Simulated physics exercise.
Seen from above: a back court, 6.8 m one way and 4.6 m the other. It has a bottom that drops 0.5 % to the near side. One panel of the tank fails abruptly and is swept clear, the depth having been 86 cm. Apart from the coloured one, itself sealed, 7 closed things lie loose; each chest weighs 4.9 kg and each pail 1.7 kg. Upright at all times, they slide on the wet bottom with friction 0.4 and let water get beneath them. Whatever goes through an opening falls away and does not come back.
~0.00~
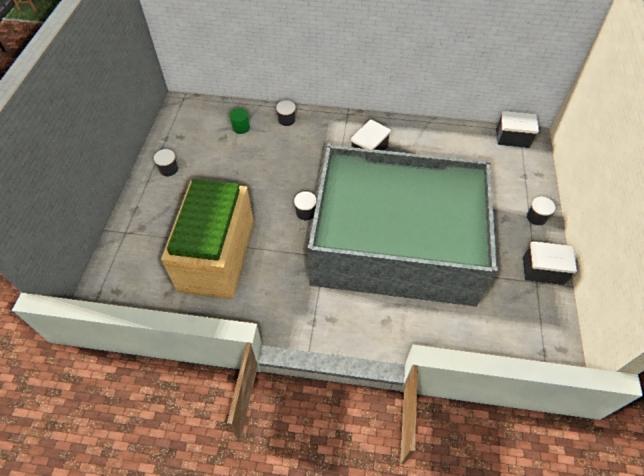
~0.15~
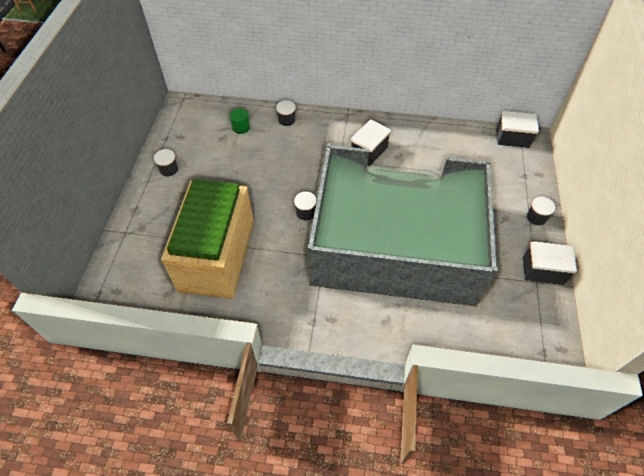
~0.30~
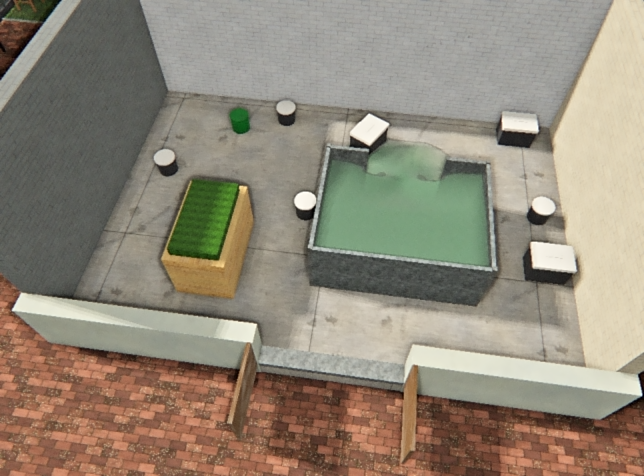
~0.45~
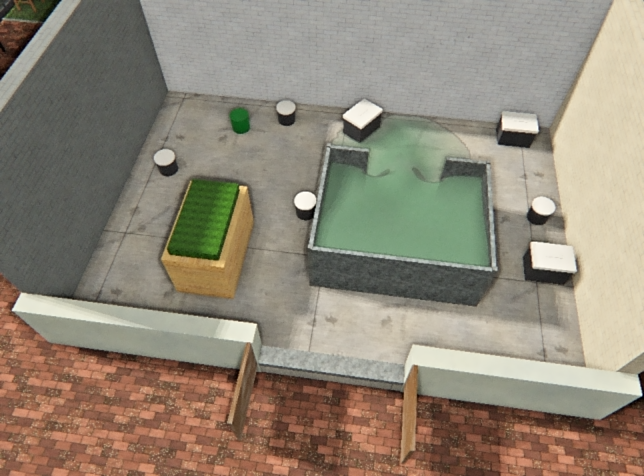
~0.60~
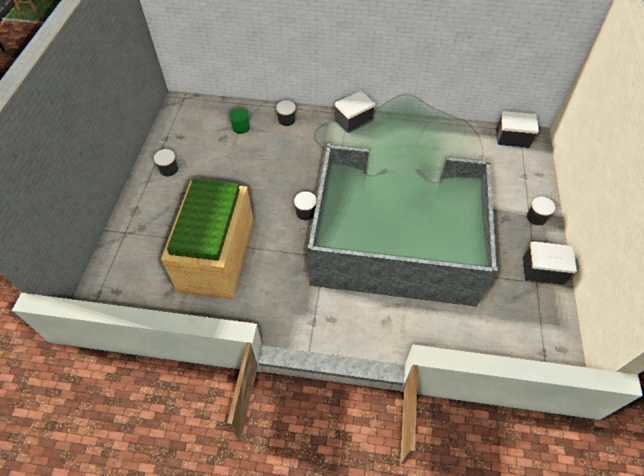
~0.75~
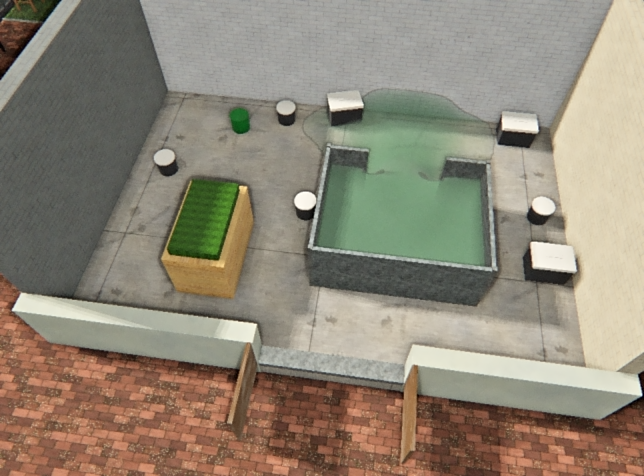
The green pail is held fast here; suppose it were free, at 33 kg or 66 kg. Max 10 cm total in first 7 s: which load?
Heavier only.
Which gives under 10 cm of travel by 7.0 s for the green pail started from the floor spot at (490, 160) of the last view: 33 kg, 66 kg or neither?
Short version: The lighter already works.
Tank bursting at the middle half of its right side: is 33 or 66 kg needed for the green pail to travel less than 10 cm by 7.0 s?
Well, in that case the light one does it.
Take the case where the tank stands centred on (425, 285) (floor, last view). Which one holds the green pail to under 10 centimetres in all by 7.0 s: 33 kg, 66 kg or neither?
So then the heftier mass is needed.
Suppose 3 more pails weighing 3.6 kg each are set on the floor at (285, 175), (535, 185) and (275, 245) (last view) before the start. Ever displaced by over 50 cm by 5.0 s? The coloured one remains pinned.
Going through them in that order, the answers are not too far, too far and not too far.
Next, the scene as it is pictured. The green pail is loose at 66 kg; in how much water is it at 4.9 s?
Depth: Approx. 9 cm.
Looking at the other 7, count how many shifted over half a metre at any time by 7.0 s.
7.
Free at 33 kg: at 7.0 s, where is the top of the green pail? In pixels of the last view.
Pixel estimate: Near (213, 122).
After 1.4 s the green pail would be 0 cm from its start with 33 kg and 0 cm from its start with 66 kg; 0 cm of water round it then.
After 3.1 s the green pail would be 45 cm from its start with 33 kg and 0 cm from its start with 66 kg; 11 cm of water round it then.
After 4.9 s the green pail would be 45 cm from its start with 33 kg and 0 cm from its start with 66 kg; 9 cm of water round it then.
After 7.0 s the green pail would be 45 cm from its start with 33 kg and 0 cm from its start with 66 kg; 7 cm of water round it then.
